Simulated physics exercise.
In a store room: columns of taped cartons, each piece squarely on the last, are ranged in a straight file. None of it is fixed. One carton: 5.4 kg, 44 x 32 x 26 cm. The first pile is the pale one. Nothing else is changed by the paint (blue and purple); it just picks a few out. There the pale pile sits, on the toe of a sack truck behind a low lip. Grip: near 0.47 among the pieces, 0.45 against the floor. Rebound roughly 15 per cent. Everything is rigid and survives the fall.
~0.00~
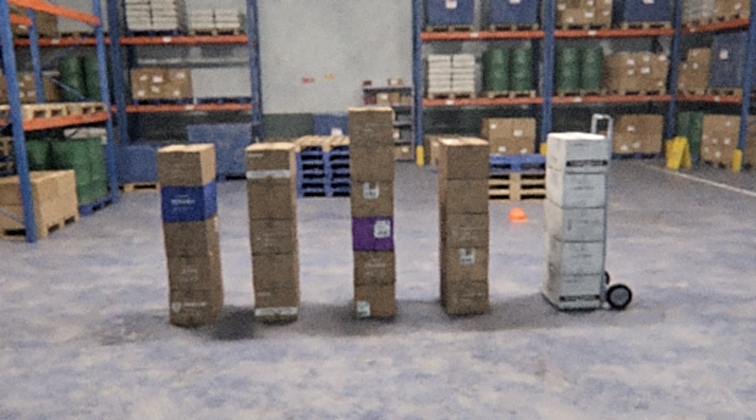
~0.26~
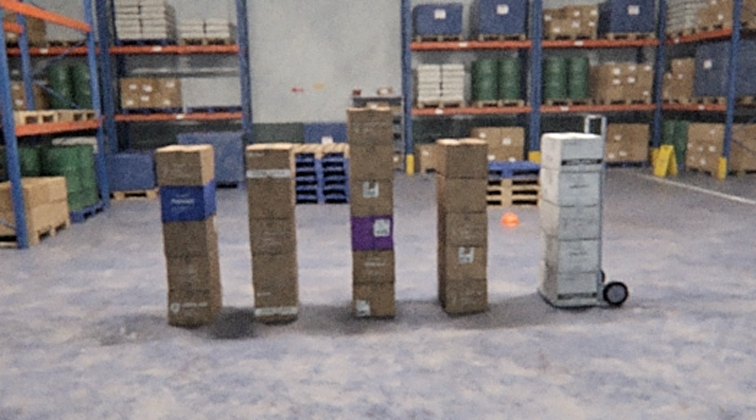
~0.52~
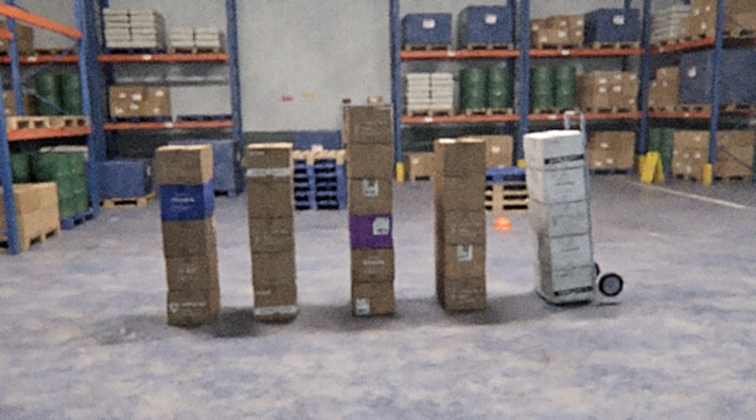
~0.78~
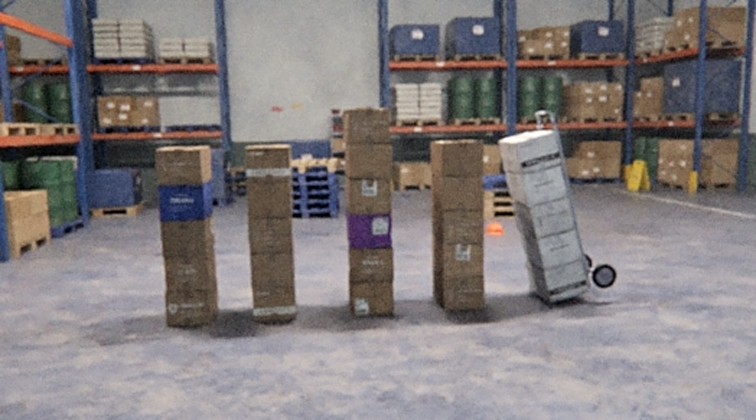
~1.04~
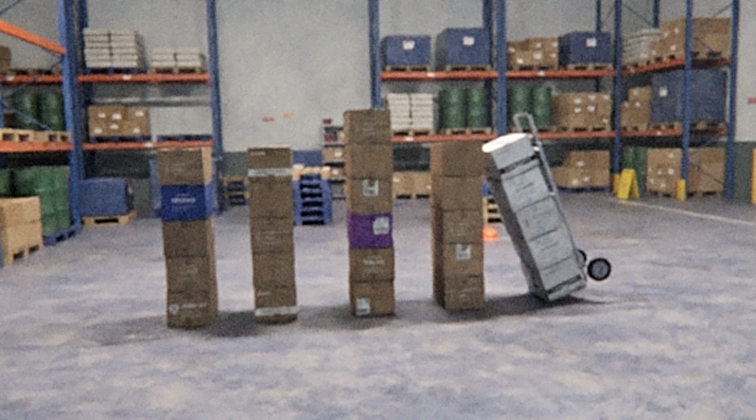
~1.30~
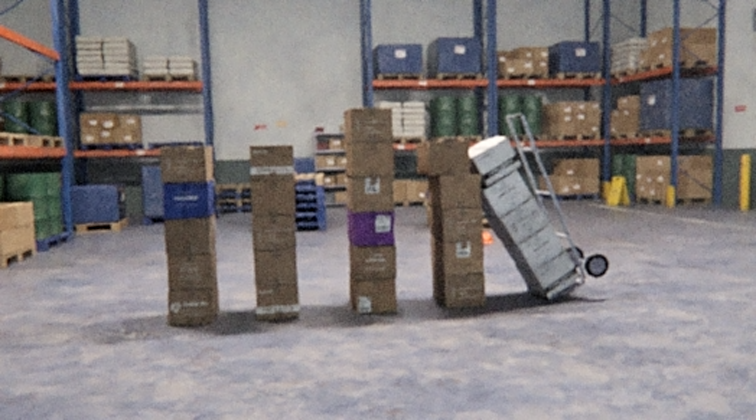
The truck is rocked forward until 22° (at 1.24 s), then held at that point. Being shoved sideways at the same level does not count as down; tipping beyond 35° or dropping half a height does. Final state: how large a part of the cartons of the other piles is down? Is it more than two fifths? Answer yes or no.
Yes.
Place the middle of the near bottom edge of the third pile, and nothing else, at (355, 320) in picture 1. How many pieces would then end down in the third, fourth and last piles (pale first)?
Down counts: Third 6, fourth 5, last 5.
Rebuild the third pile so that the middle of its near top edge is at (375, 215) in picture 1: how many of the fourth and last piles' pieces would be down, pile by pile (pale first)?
Fourth 5, last 5.
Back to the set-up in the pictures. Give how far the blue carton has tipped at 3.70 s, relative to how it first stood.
Angle at that time, about 25 degrees.
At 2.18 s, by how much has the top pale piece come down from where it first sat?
I'd put it at close to 20 cm below where it started.
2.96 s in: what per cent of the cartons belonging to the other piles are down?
By then 25 %.
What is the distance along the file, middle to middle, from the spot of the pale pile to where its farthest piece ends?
About 120 cm along.
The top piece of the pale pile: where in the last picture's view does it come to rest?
(408, 223).
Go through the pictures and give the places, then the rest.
In the first picture (we follow the side turned to the camera; the camera moves round a little), truck frame (609, 157) 0° forward; purple carton (373, 234); blue carton (183, 204); no other piece has moved.
The second picture shows truck frame (603, 156) 1° forward; blue carton (183, 204).
The third picture shows truck frame (585, 151) 6° forward, top of the pale pile leaning 6°; blue carton (182, 203); no other piece has moved.
The fourth picture shows truck frame (560, 149) 14° forward, top of the pale pile leaning 14°; blue carton (182, 203); no other piece has moved.
The fifth picture shows truck frame (541, 149) 20° forward, top of the pale pile leaning 22°; blue carton (183, 203); no other piece has moved.
The sixth picture shows truck frame (535, 149) 22° forward, top of the pale pile leaning 29°; blue carton (186, 201); purple carton (374, 229); one has shifted.
Around 2.18 s, 5 of the pale pile down; none of the 21 other cartons down, 9 disturbed; purple carton displaced 21 mm.
Around 2.96 s, 5 of the pale pile down; 5 of the 21 other cartons down; purple carton tipped 26°.
Around 3.70 s, 5 of the pale pile down; 16 of the 21 other cartons down; purple carton tipped 42°, 19 cm lower; blue carton tipped 27°.
Around 4.32 s, 5 of the pale pile down; 21 of the 21 other cartons down; blue carton upside down; purple carton tipped 45°, 21 cm lower.
Finally (5.3 s), 5 of the pale pile down; 21 of the 21 other cartons down; blue carton upside down; purple carton tipped 46°, 22 cm lower. That is 100 per cent. Seen by the last camera, middles, purple carton near (287, 257).
